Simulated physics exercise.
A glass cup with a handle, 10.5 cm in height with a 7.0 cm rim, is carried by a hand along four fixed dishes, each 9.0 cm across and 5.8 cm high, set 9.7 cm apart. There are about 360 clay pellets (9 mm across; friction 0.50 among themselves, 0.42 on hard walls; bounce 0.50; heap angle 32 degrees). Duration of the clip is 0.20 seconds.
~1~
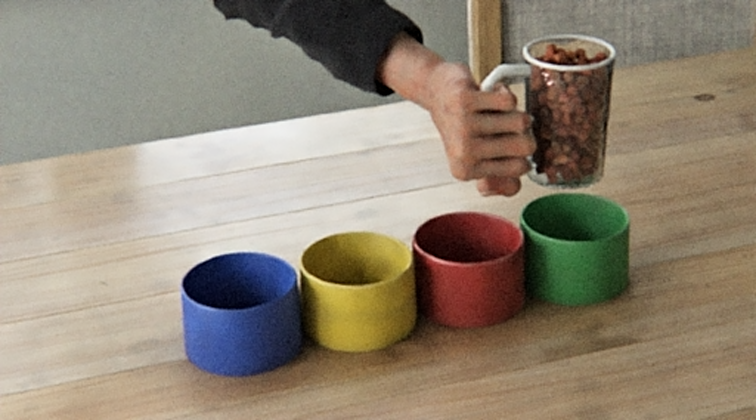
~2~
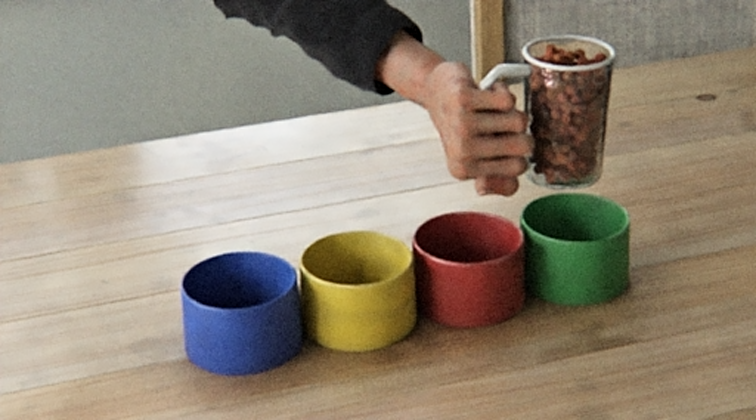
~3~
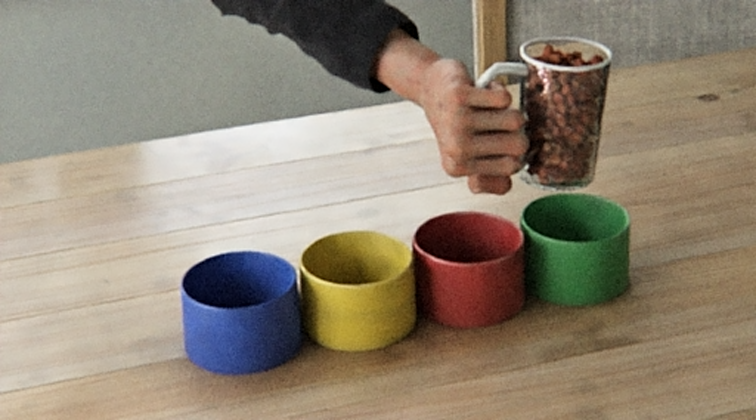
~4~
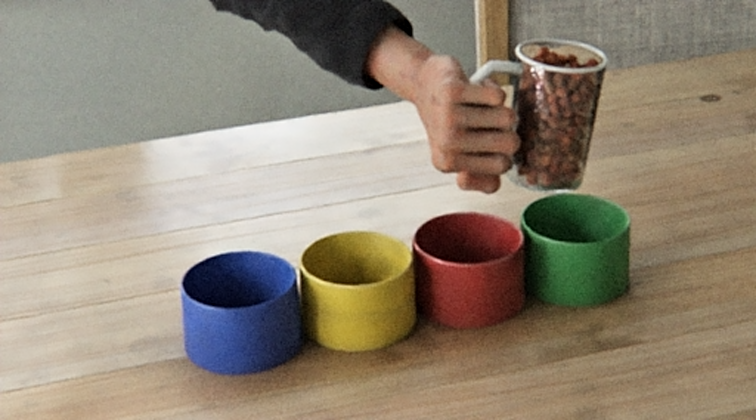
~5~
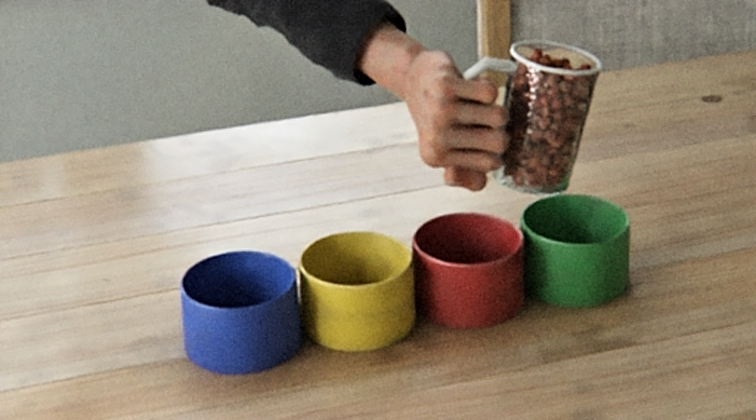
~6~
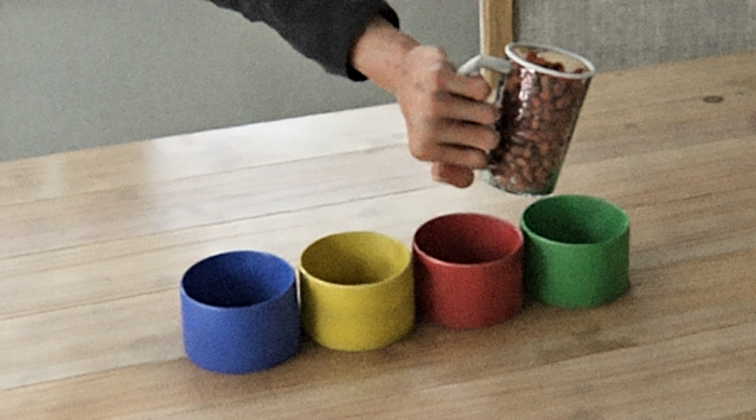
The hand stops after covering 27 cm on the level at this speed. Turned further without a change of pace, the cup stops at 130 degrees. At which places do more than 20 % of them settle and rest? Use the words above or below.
Red - below; blue - below; green - below; yellow - above; counter - below.
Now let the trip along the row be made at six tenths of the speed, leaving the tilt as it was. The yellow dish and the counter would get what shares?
Yellow 10, counter 10.
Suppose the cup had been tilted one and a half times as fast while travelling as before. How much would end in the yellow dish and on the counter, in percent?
The yellow dish 50, the counter 10.
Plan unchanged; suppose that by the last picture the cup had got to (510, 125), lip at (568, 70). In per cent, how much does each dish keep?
Per cent kept: Red 0, blue 10, green 0, yellow 80.
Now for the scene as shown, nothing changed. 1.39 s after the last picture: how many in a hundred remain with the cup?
My guess is near 5 per cent.
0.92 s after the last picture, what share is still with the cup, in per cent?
Near 85 per cent of the load.
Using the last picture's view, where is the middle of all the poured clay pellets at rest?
Close to pixel (351, 301).
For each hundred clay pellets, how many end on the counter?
Roughly 15 percent.
Then, 0.55 s after the last picture, tilt 70 degrees; cup holds 100 %.
Then, 0.92 s after the last picture, tilt 107 degrees; cup holds 85 %, red 5 %, yellow 5 %.
Then, 1.39 s after the last picture, tilt 130 degrees; cup holds 5 %, red 5 %, blue 5 %, yellow 70 %.
In the end, red 5 %, blue 5 %, green 0 %, yellow 75 %, counter 15 %.
